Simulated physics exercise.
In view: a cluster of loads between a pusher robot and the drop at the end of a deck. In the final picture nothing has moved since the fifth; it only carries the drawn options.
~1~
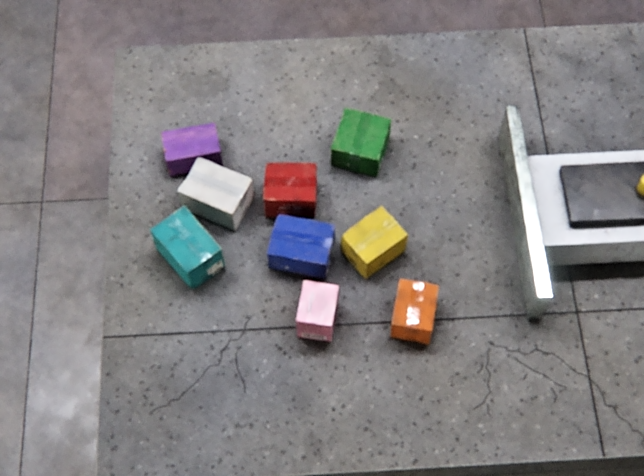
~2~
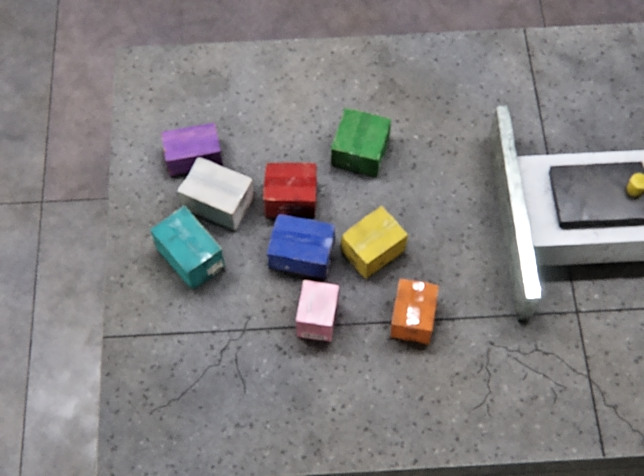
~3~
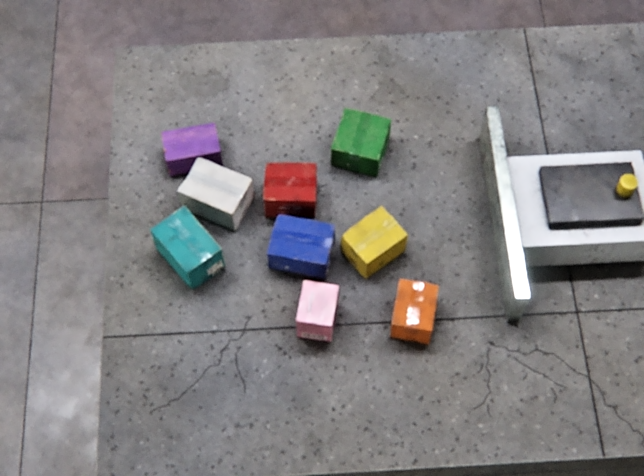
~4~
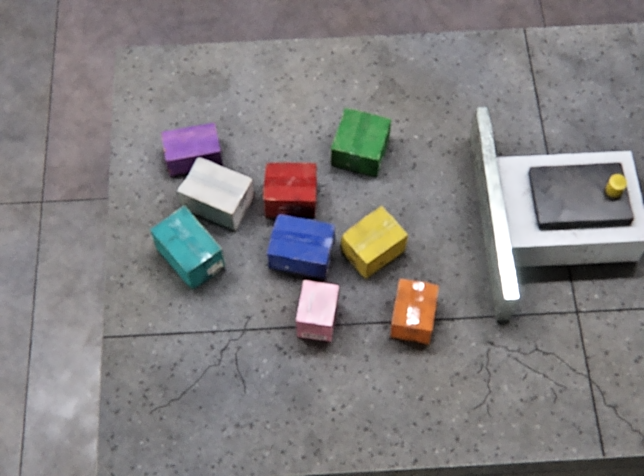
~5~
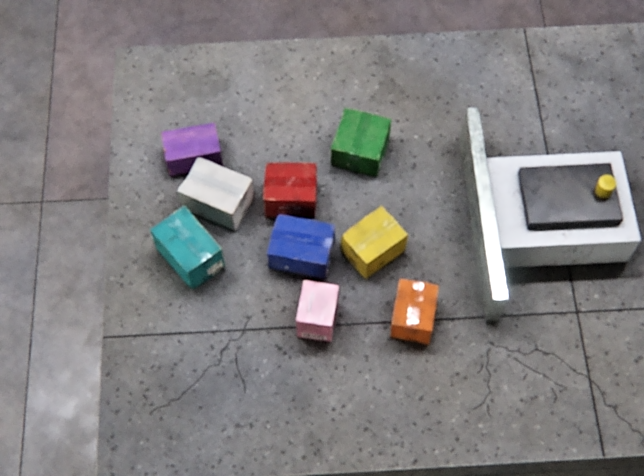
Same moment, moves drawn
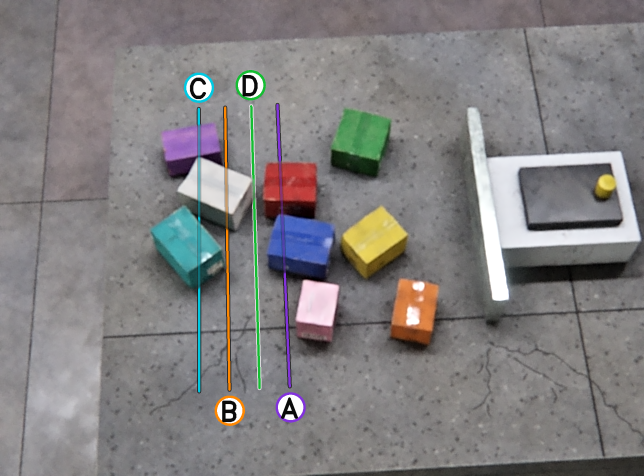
On a grey tiled slab, a white machine with a wide upright front plate slides slowly a short way left from the right side, while nine scattered coloured blocks ahead of it stay still, untouched.
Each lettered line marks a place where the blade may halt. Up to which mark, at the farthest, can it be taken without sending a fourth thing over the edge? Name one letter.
It can go as far as C.
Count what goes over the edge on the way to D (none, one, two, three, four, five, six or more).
By then, none.
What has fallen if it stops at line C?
The turquoise box.
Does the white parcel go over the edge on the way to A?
No.
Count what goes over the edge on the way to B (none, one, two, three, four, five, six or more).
By then, one.
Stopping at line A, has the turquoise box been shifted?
Yes.
On the marked copy, A at (283, 236); B at (227, 238); C at (199, 240); D at (255, 237).
Taking C. A third of the way, robot (459, 200); orange box (362, 316); green box (340, 145).
Two thirds of the way, robot (355, 205); turquoise box (134, 252); white parcel (183, 197).
When it is over, robot (277, 209); turquoise box over the edge; white parcel (108, 201); one fallen.
As for the rest, A is within the limit but short; B is within the limit but short; D is within the limit but short.
